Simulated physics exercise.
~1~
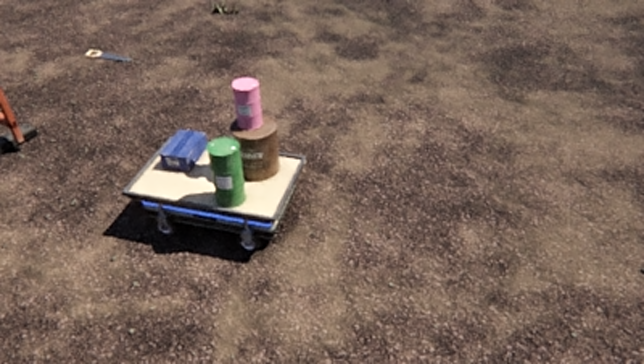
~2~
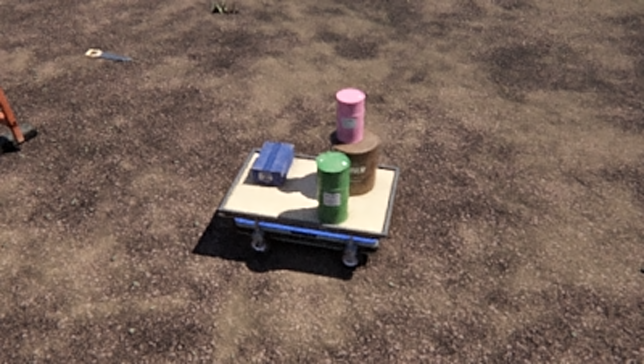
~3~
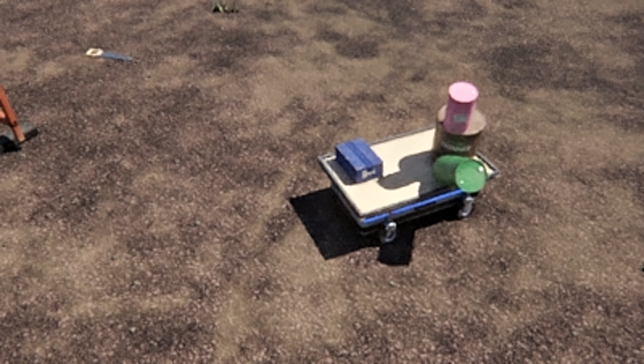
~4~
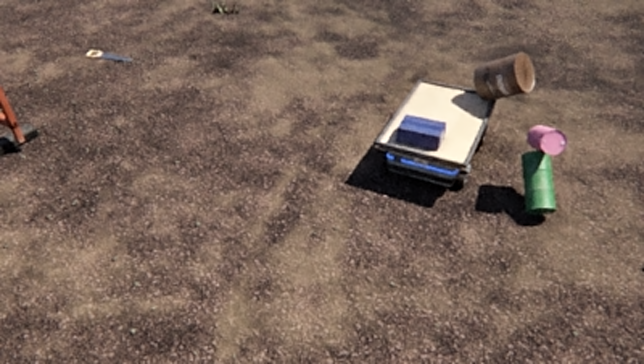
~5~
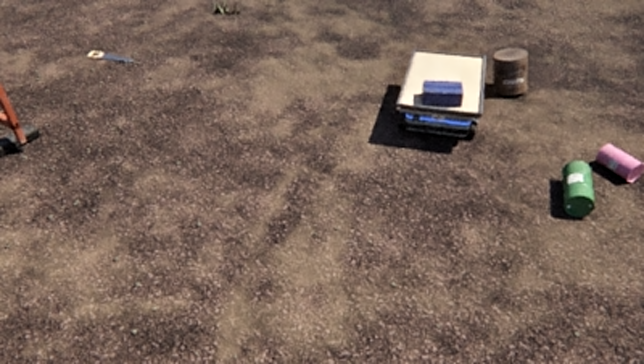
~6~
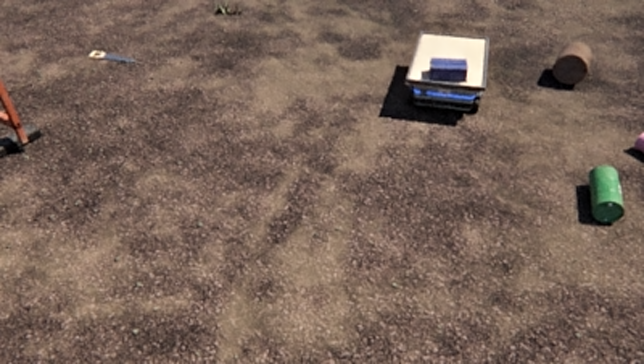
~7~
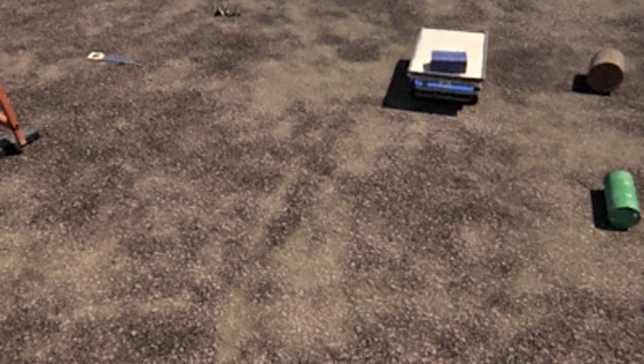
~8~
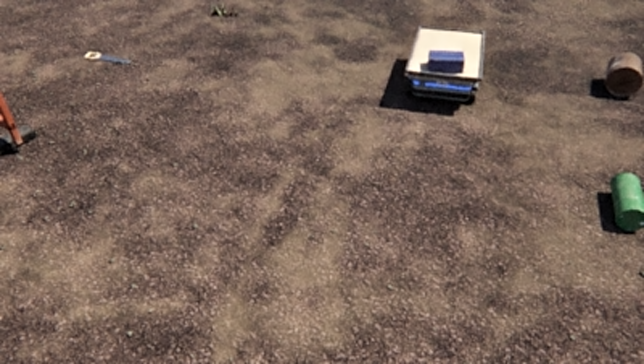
On a patch of dark, gritty ground seen from above, a low flat cart carries a blue parcel, a green canister, and a pink canister beside a brown pail. The cart rolls right, then swings away from the viewer. As it turns, the pink and green canisters tip and fall off its right side, and the brown pail tilts and drops after them. All three roll right, the pink canister leaving view. The cart stops at the upper right with only the blue parcel aboard, while the pail and green canister lie near the right edge.
